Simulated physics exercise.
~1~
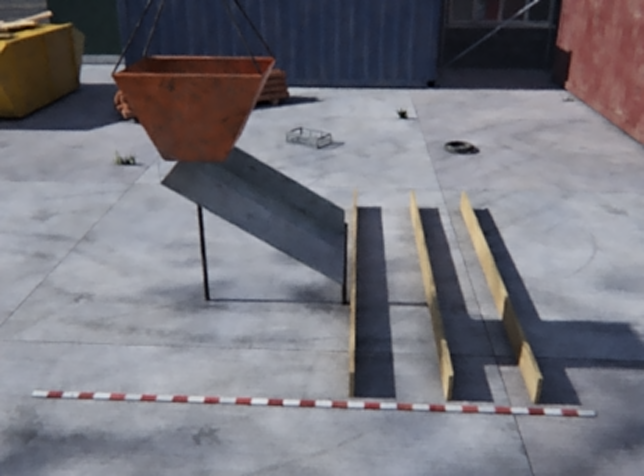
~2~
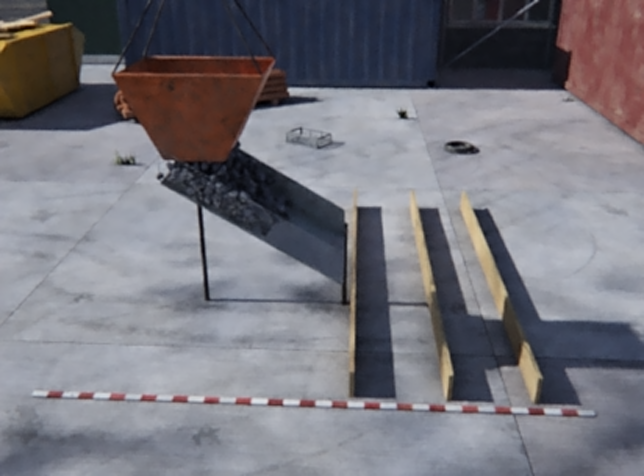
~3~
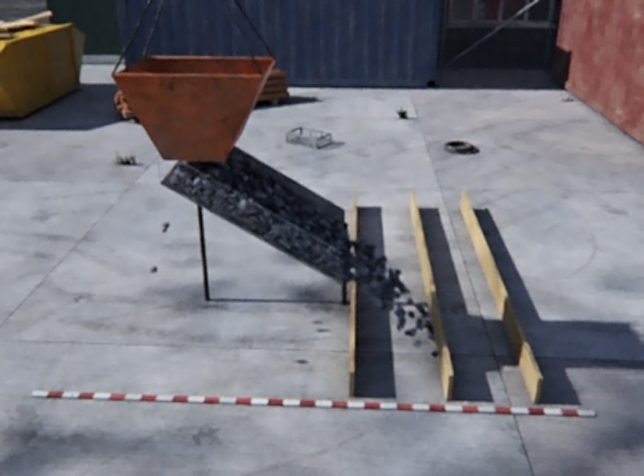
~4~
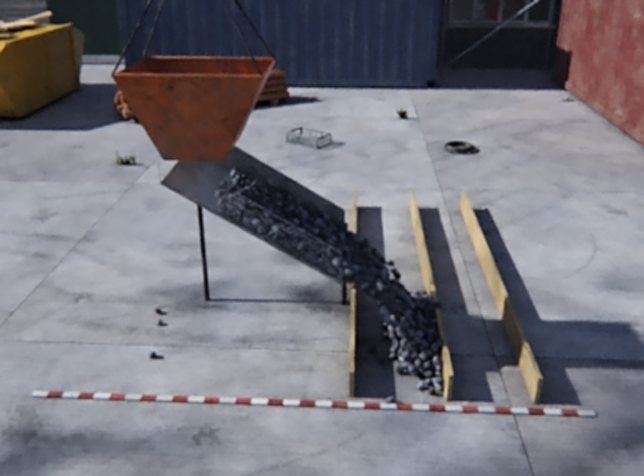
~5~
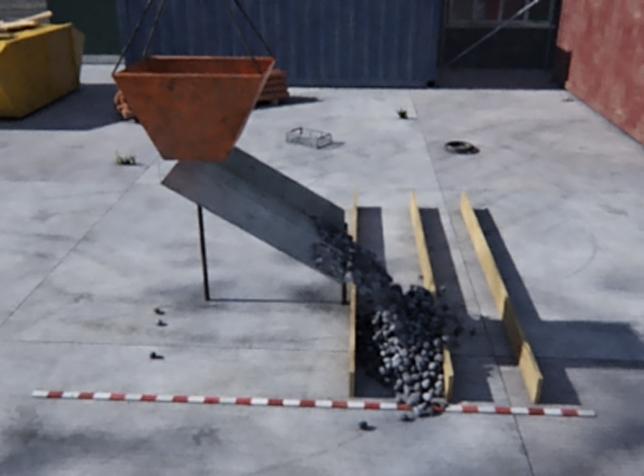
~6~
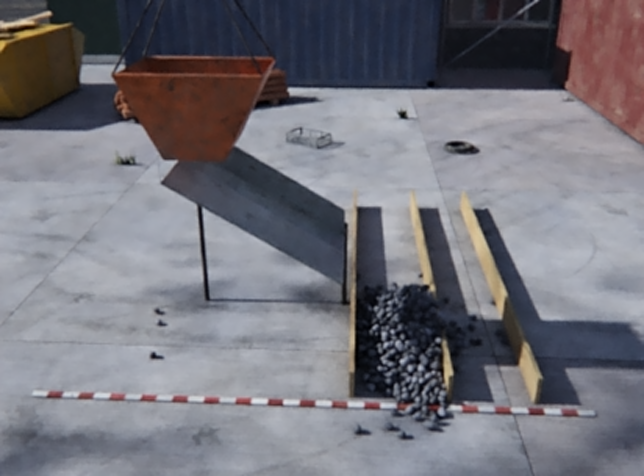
Dark rounded stones poured from the hanging orange skip onto a sloping steel sheet, slid down to the right and tumbled between the wooden planks, settling in a heap mostly in the left bay, with a few scattered beyond it.
